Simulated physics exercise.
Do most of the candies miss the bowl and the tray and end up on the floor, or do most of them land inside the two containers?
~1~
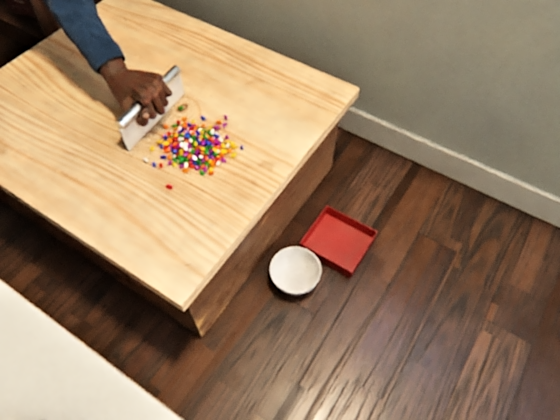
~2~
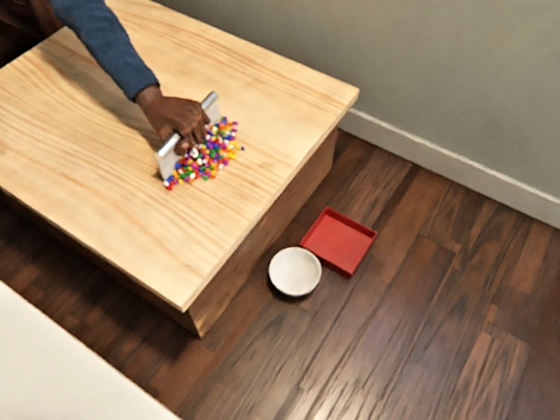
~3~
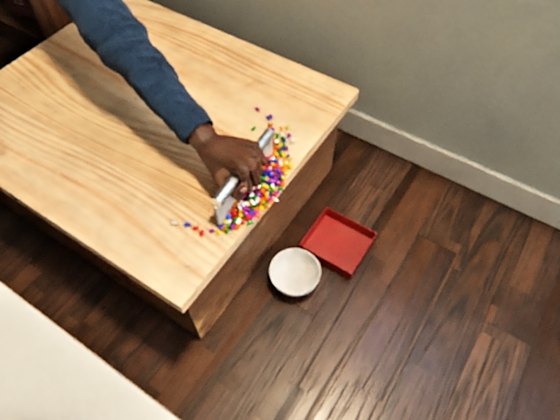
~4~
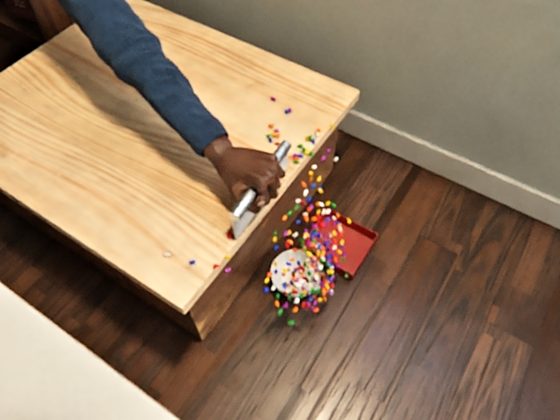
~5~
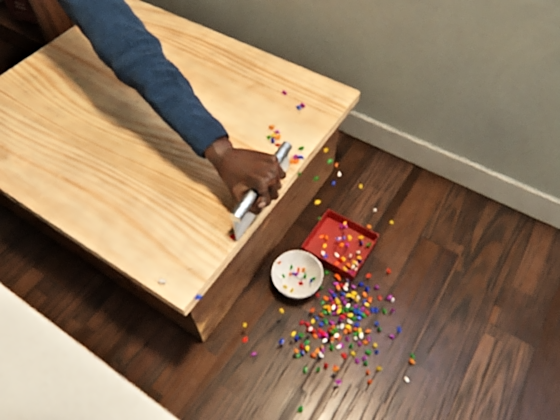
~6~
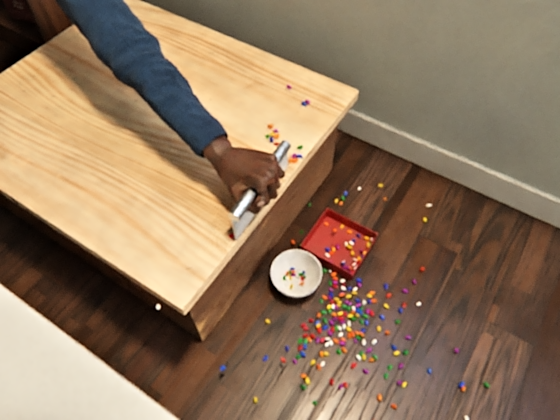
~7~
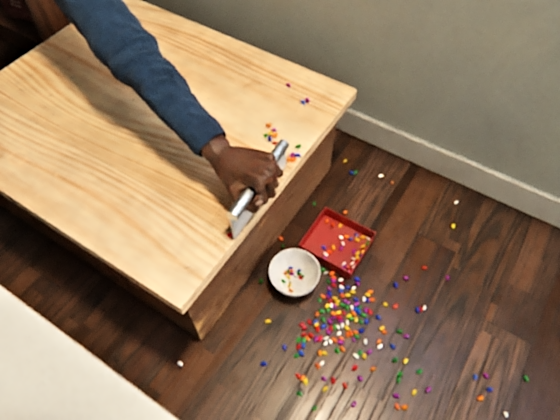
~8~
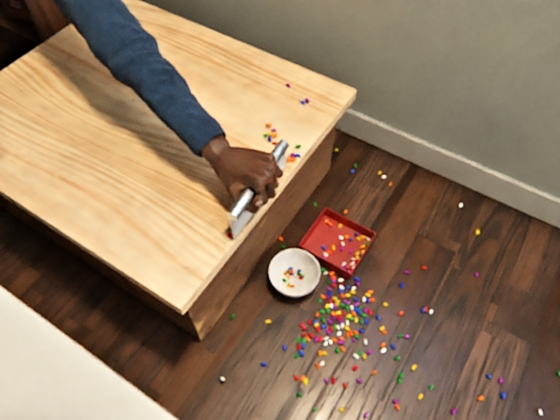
Most of them miss and end up scattered across the floor. Only a few settle in the white bowl, and a modest share lies in the red tray.
